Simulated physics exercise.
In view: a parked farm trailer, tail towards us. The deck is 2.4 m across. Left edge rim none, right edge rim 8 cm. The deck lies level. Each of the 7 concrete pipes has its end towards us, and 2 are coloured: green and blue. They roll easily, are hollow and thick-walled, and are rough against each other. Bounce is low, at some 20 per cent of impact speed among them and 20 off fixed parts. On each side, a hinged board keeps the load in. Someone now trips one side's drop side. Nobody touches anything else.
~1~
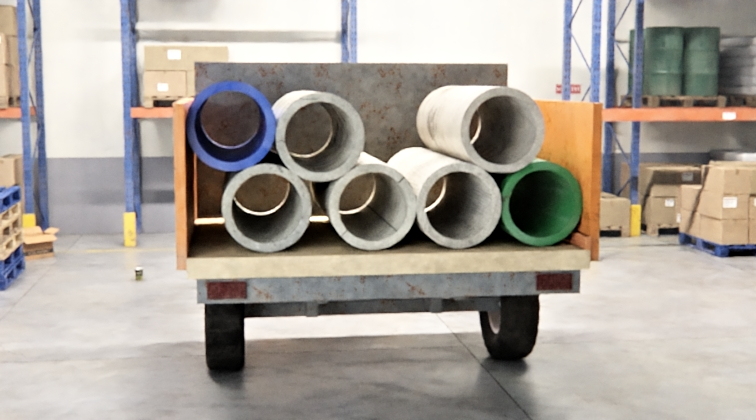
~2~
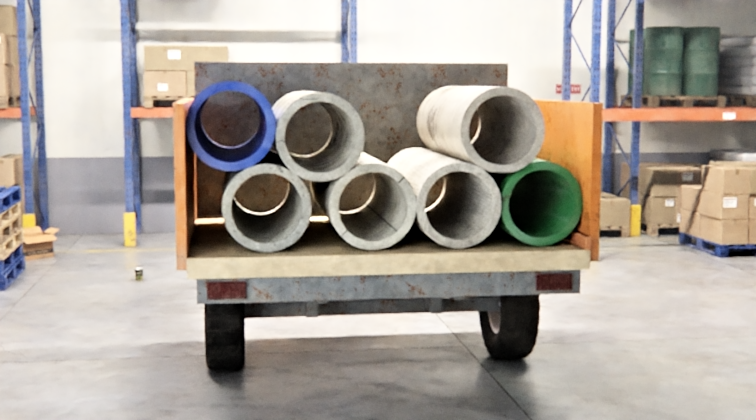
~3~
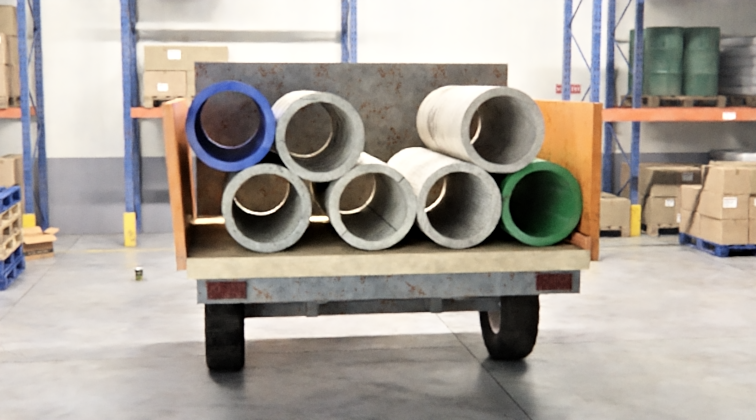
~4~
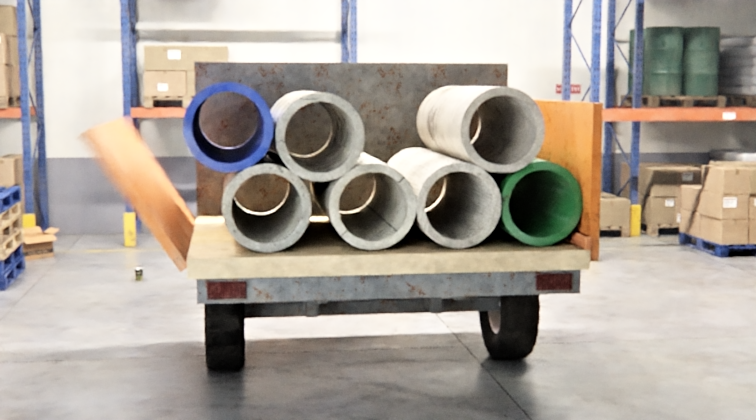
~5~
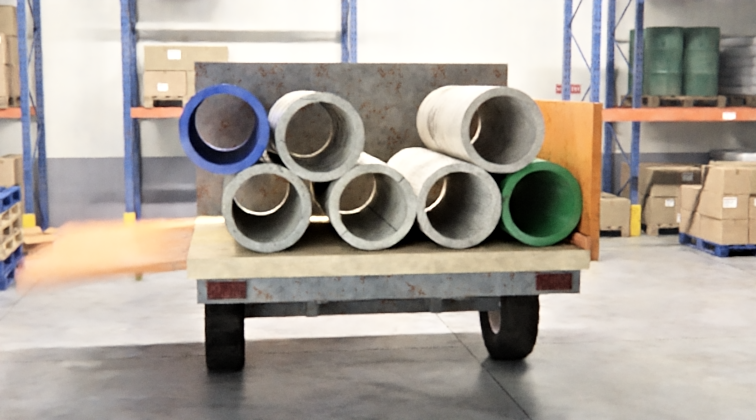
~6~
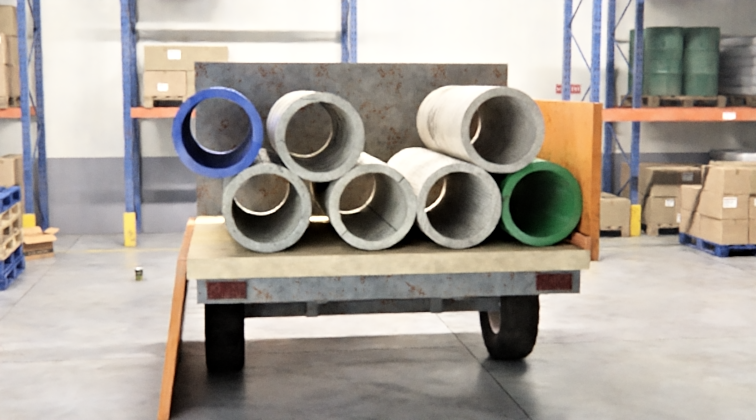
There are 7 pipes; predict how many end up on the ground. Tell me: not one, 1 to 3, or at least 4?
It comes to 1 to 3.
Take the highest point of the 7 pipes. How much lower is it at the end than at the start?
It sits roughly 5 cm lower at the end.
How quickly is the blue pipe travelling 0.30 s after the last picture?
Estimate: Some 2.5 m/s.
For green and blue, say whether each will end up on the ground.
Green: Held. Blue: Away.
Then, 0.3 s past the sixth picture, green is on the deck, 25 cm from the right edge; blue is dropping off the left side; 1 gone from the deck.
Then, 0.5 s past the sixth picture, blue is dropping off the left side; as before, green; 1 gone from the deck.
Finally (2.9 s after the last picture), green is on the deck, 25 cm from the right edge; blue is on the ground to the left; 1 gone from the deck.
